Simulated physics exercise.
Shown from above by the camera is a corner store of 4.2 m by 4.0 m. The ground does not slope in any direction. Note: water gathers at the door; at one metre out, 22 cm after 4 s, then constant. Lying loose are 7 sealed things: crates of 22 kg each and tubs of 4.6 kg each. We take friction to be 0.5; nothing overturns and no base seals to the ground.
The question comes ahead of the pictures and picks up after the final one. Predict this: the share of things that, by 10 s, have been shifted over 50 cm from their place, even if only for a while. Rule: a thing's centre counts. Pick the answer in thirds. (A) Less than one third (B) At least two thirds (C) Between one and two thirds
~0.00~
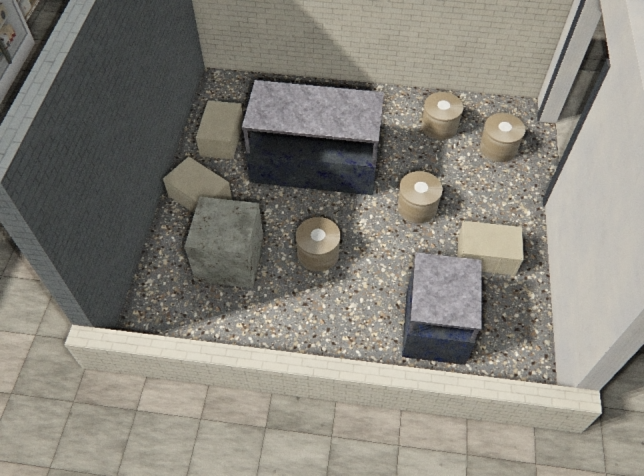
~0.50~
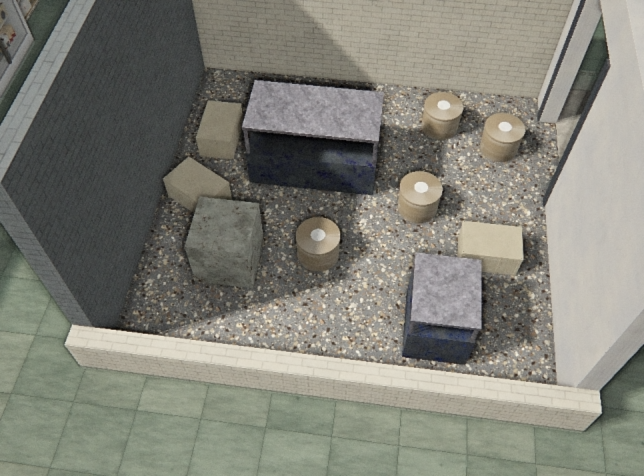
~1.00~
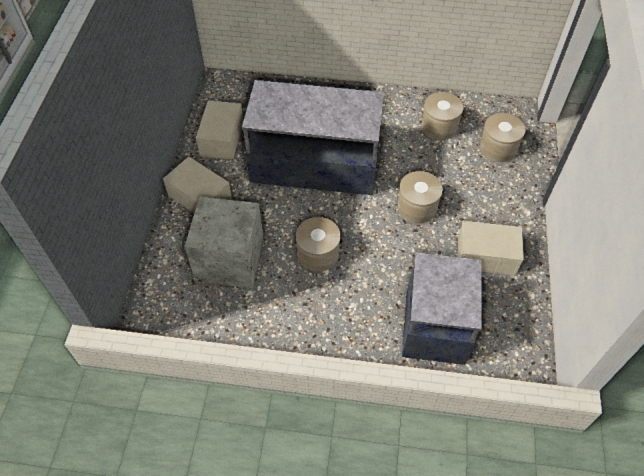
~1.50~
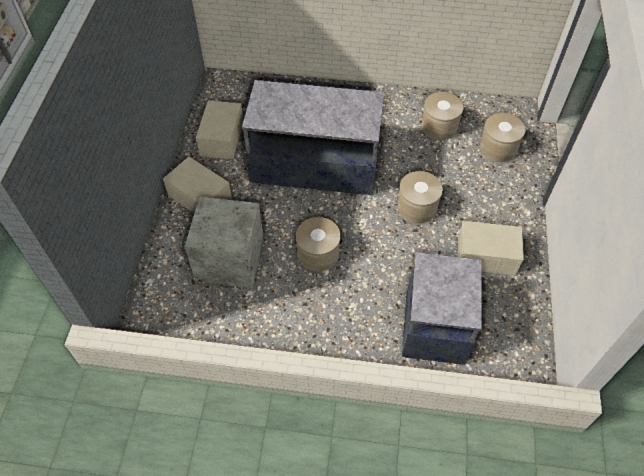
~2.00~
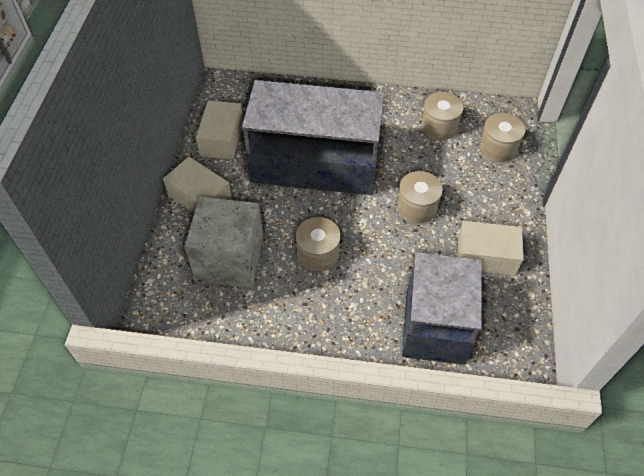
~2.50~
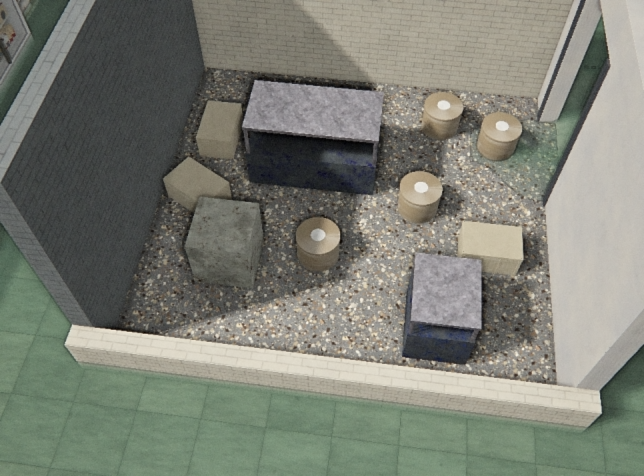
At least two thirds.
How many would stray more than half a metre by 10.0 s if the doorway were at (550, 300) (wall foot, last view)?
Then 5 of them would.
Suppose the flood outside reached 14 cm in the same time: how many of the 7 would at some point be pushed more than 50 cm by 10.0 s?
Count under that change: 4.
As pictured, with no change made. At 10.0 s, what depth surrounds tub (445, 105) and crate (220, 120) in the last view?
16 and 11 cm.
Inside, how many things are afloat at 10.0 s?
Total: 4.
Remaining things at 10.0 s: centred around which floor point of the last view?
Averaged position, last view: Near pixel (242, 226).
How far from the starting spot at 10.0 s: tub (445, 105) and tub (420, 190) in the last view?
Net displacement, in order: 300 cm; 250 cm.
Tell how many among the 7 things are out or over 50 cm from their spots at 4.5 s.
Tally at that time: 2.
After 3.5 s 0 of 7 are over 50 cm from their spots; 1 afloat.
After 4.5 s 2 of 7 are over 50 cm from their spots; 1 afloat.
After 7.0 s 4 of 7 are over 50 cm from their spots; 4 afloat.
After 10.0 s 5 of 7 are over 50 cm from their spots, and 5 have been at some point; 4 afloat.
